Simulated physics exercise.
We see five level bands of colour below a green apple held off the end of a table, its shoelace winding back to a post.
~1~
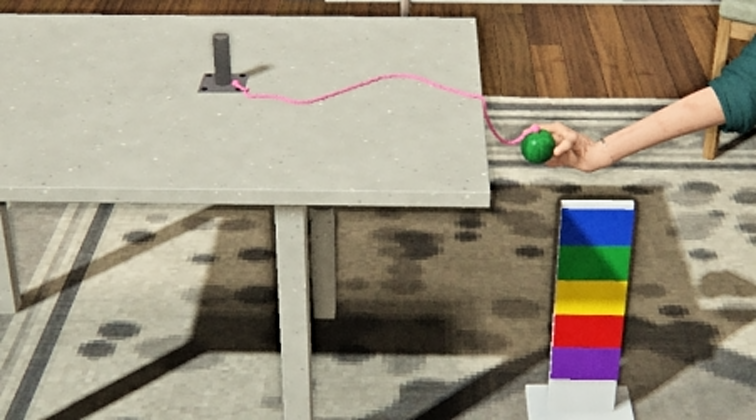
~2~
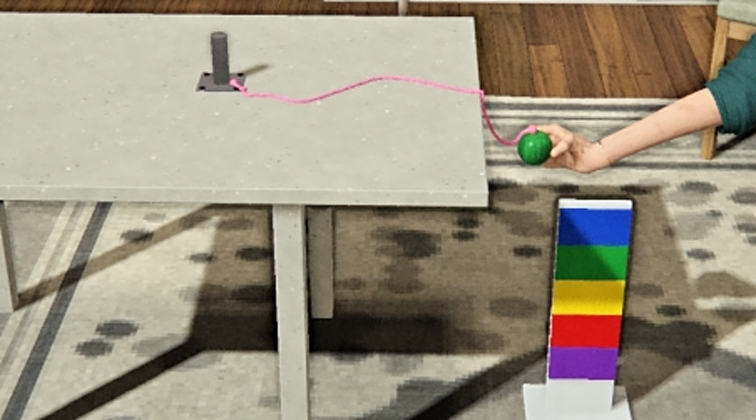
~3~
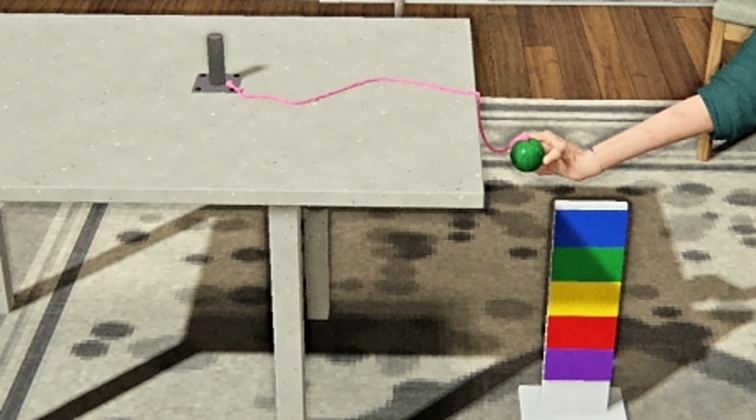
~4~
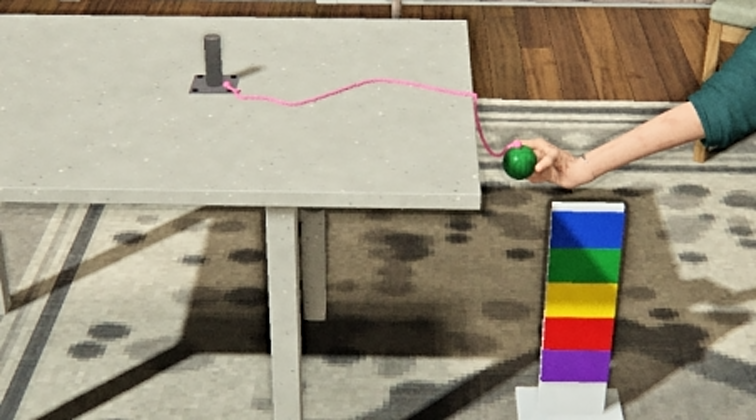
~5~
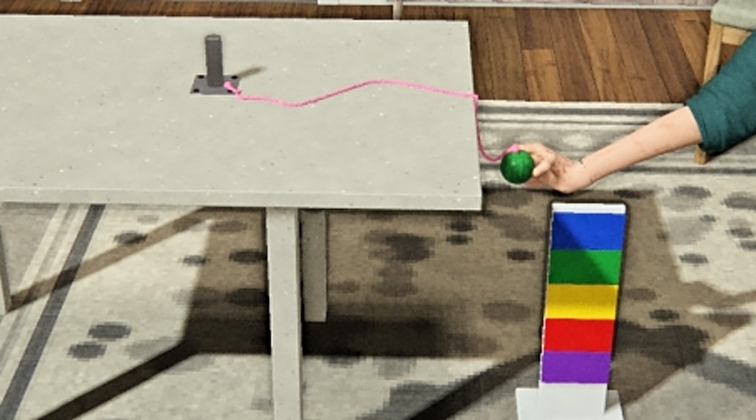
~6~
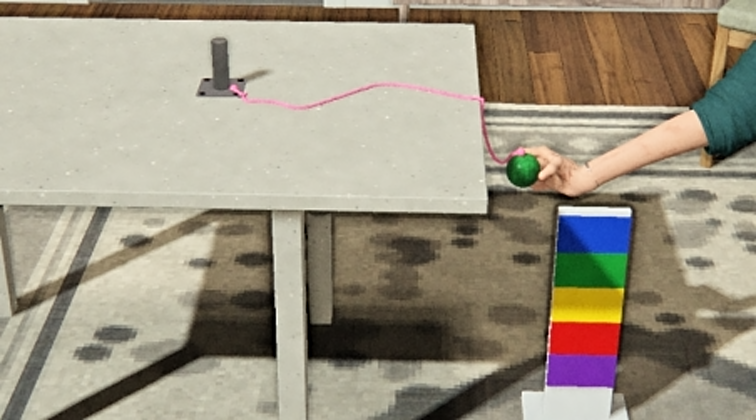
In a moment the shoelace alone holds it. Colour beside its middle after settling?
Green.
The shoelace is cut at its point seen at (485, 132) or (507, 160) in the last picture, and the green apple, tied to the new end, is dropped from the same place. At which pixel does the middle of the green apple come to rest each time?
In order, about (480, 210) and about (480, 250).
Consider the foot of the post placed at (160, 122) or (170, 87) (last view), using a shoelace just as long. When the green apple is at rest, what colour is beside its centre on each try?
Blue; blue.
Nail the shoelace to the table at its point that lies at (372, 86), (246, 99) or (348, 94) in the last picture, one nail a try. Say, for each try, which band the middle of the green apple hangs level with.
First try blue, second green, third blue.
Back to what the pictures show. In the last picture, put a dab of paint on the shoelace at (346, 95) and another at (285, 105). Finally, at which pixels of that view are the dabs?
The first settles around (385, 99), the second around (314, 93).
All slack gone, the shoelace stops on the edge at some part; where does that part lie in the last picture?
The piece you want is at about (431, 91).
A little later, apple near (457, 260); level with green.
Next, apple near (488, 265); level with green.
When it is over, apple near (478, 265); level with green. The shoelace holds its middle at green.
